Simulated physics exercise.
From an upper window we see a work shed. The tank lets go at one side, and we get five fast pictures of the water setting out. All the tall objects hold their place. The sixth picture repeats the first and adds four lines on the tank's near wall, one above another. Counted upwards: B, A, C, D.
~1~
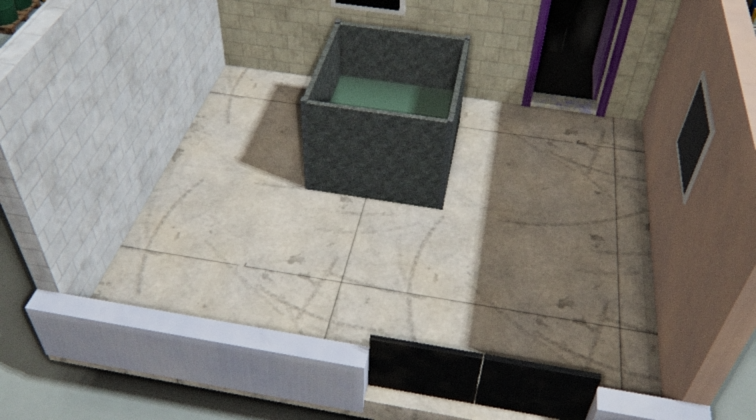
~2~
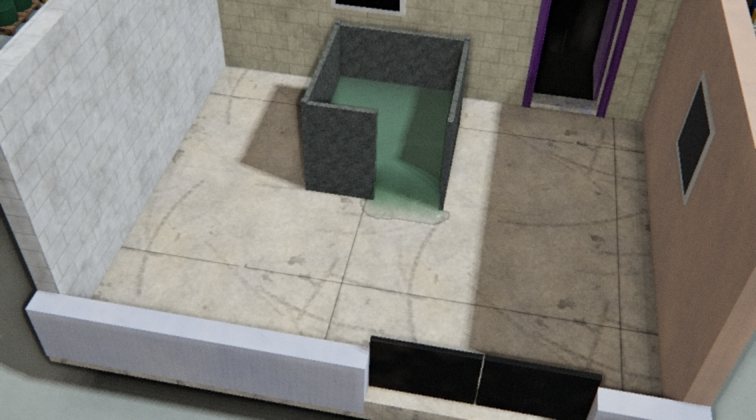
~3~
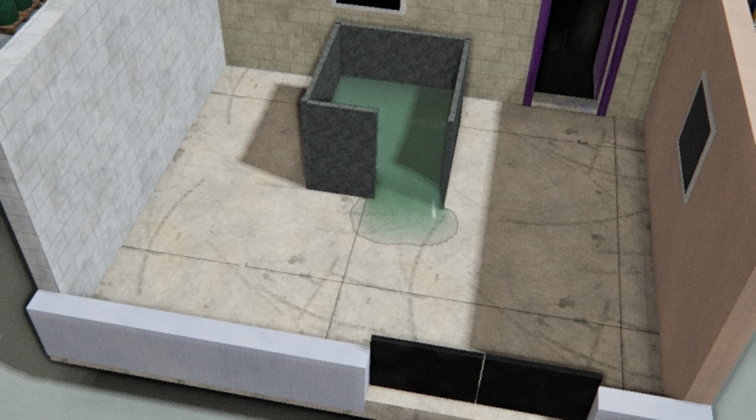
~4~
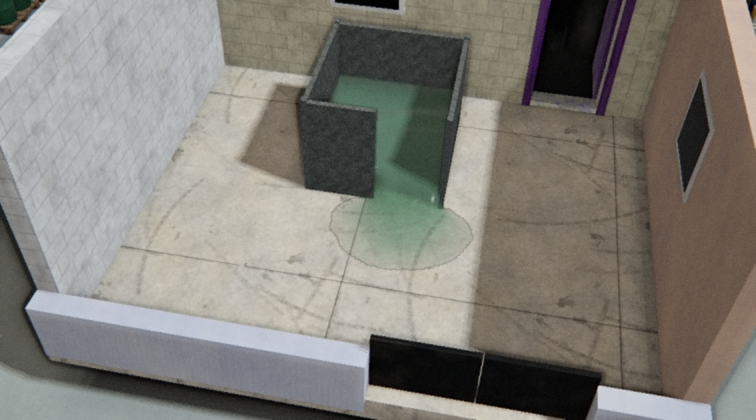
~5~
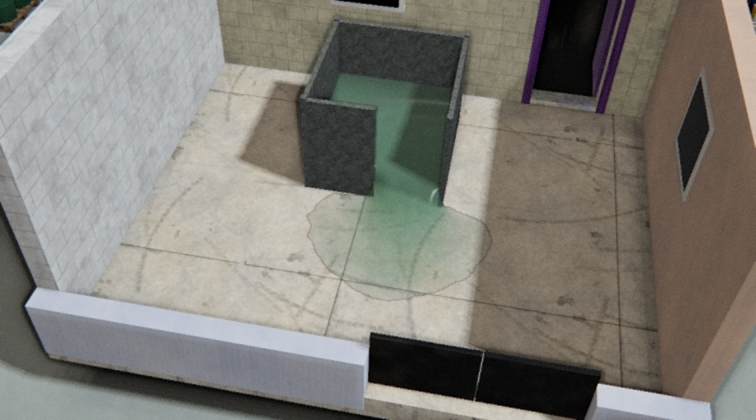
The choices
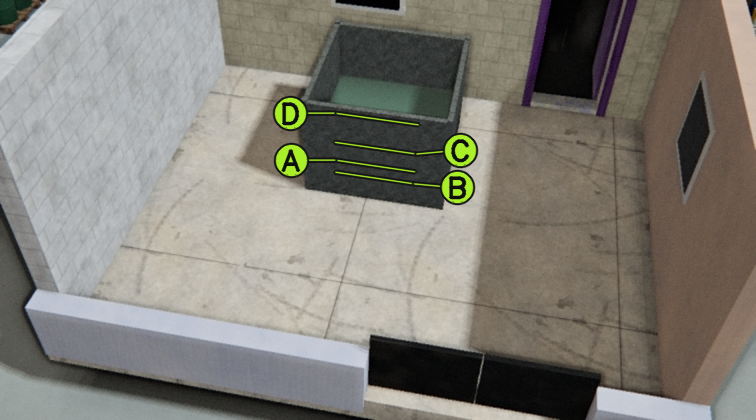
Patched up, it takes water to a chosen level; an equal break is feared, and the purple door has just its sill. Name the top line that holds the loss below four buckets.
I would pick mark A.
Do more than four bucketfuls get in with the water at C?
Yes.
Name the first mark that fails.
Here it is mark C.
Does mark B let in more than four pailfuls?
No, that is safe.
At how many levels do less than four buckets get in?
Two.
In lime, A at (374, 165); B at (374, 178); C at (375, 148); D at (376, 118); from the bottom up B, A, C, D.
For mark A, a splash gets over, under a bucket.
For mark B, nothing gets over.
For mark C, about 8 bucketfuls get in.
For mark D, dozens of bucketfuls pour in.
